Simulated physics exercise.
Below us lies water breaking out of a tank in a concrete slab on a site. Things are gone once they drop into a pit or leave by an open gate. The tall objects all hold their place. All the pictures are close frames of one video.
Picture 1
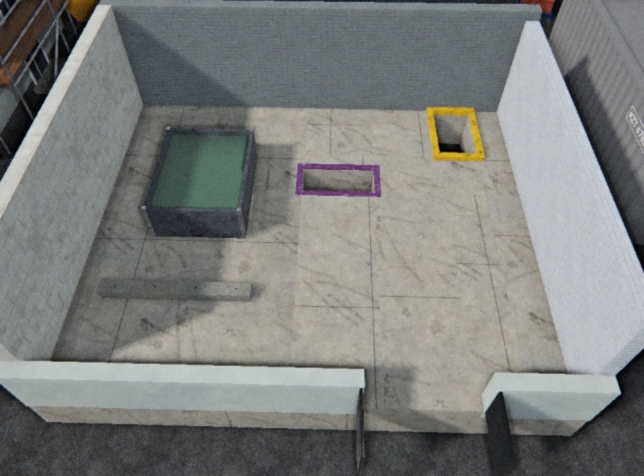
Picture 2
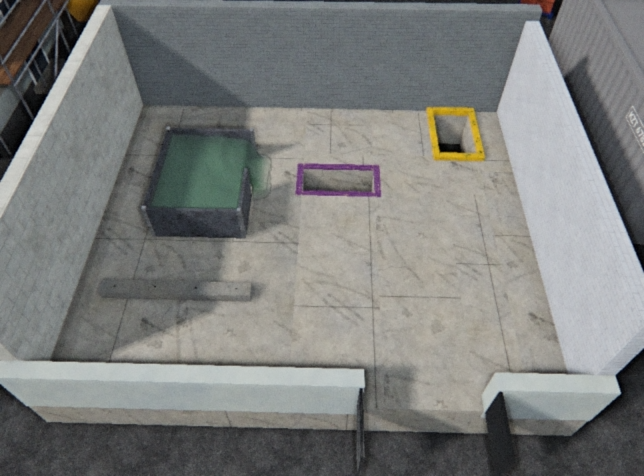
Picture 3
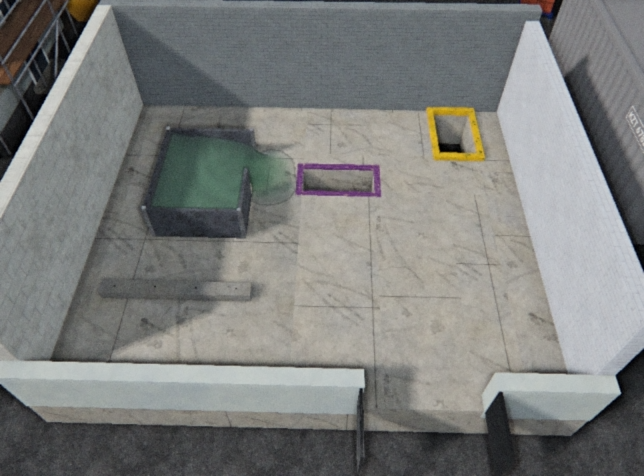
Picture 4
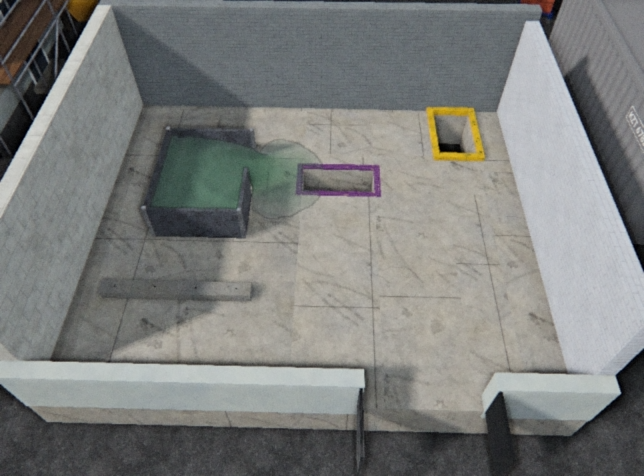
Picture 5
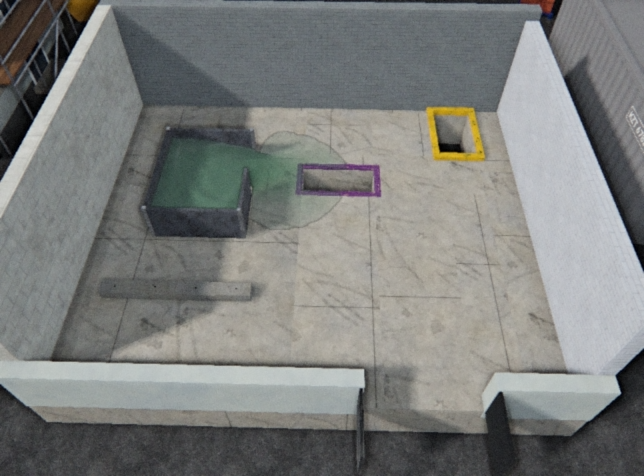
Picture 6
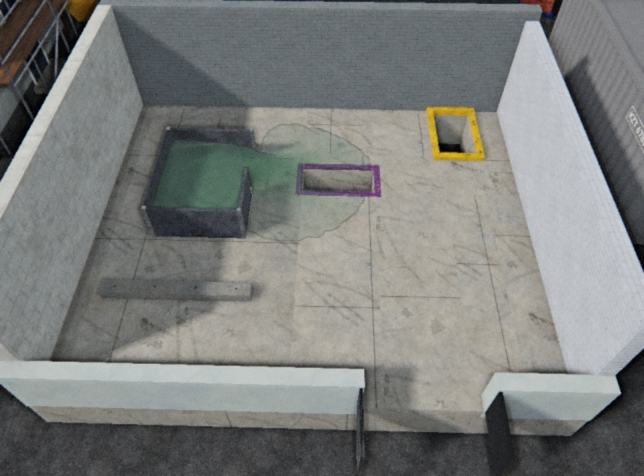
Green-tinted water pouring from a gap in the tank's right side, spreading rightward across the concrete slab around a purple-edged pit.
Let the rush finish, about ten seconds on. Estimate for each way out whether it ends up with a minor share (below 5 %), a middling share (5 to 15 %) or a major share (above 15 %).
Gate: Beneath five per cent; purple pit: Past fifteen per cent; yellow pit: Five to fifteen per cent.
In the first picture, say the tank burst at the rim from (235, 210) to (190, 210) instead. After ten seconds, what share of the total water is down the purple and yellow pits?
Purple: 0 percent; yellow: 0 percent.
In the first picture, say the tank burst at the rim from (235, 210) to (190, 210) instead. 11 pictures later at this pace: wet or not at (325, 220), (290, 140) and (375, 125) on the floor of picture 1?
Going point by point: Left unwetted, left unwetted, left unwetted.
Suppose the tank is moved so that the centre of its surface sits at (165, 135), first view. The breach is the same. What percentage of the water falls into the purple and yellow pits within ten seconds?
Tally in per cent: Purple pit 20, yellow pit 20.
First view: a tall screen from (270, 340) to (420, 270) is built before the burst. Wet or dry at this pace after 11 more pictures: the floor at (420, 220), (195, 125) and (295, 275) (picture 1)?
Result in the order given: Drowned, unaffected, unaffected.
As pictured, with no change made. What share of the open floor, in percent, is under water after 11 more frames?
I'd say 25 per cent.
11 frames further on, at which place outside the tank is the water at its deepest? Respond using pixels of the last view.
It should be roughly at (422, 114).
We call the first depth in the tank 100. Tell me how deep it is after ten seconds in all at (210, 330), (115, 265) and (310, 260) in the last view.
The three come to near 0, 0 and 2 per cent respectively.
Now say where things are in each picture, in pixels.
The open tank at (202, 170) is whole and still, in the first picture.
The front is at (261, 197), out from the gap at (250, 167), in the second picture.
Water pours out at (250, 169) and has run to (287, 195), in the third picture.
The front is at (318, 163), out from the gap at (250, 170), in the fourth picture.
The front is at (342, 166), out from the gap at (250, 170), in the fifth picture.
The front is at (364, 160), out from the gap at (250, 169), in the sixth picture.
A moment on, water covers 20 % of the floor; the gate 0 %, the purple pit 12 %, the yellow pit 0 %.
Next, water covers 25 % of the floor; the gate 0 %, the purple pit 19 %, the yellow pit 1 %.
Then, water covers 30 % of the floor; the gate 0 %, the purple pit 27 %, the yellow pit 6 %.
Later, water covers 35 % of the floor; the gate 0 %, the purple pit 35 %, the yellow pit 8 %.
In the end, water covers 55 % of the floor; the gate 2 %, the purple pit 41 %, the yellow pit 8 %.
